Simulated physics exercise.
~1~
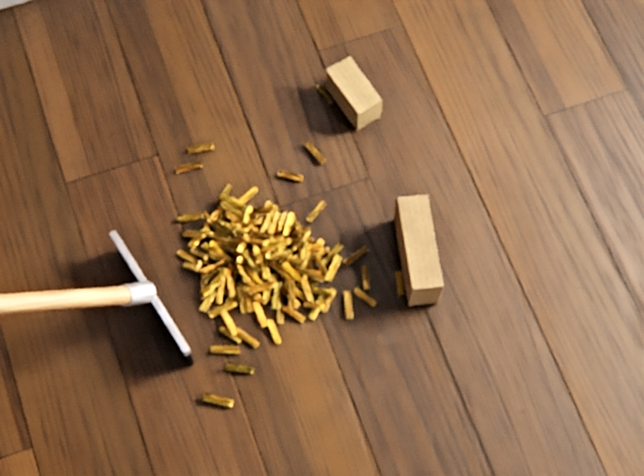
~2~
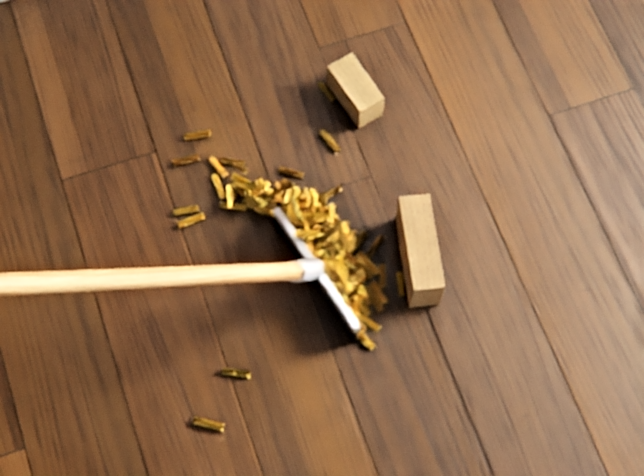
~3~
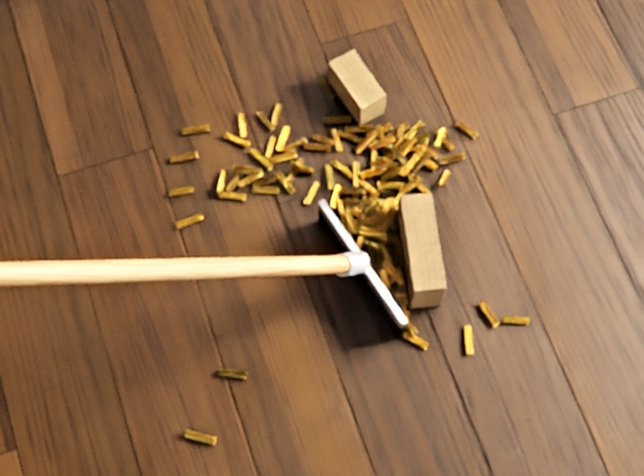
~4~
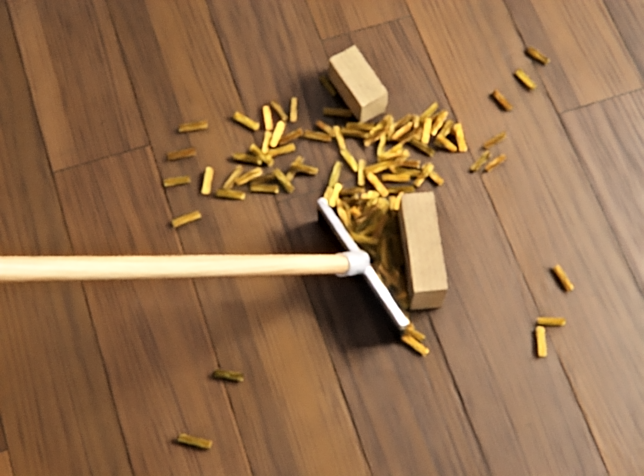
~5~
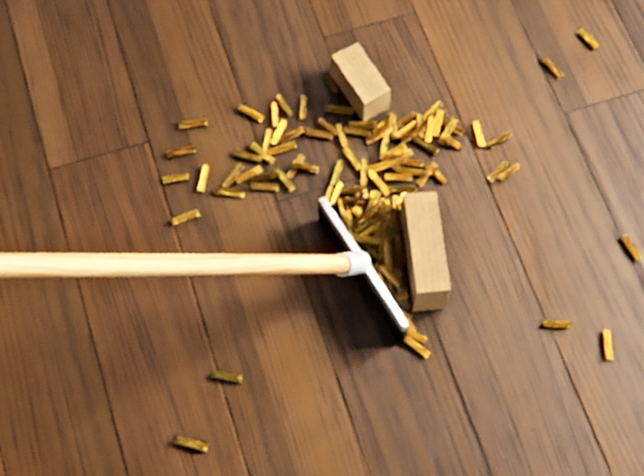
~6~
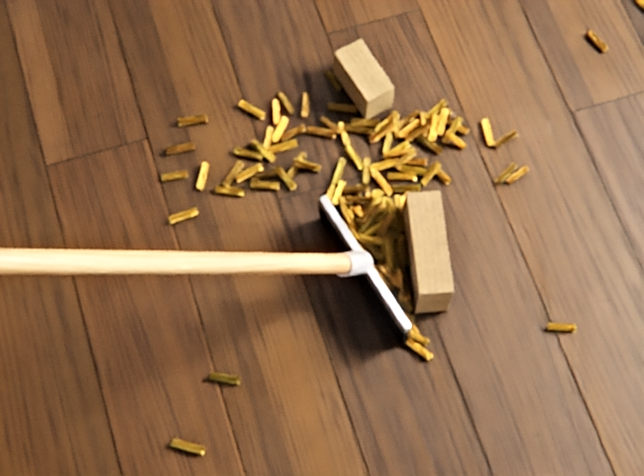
Squeegee pushing a heap of dry pasta right across a wooden floor, scattering some past two blocks and stopping with most held up.
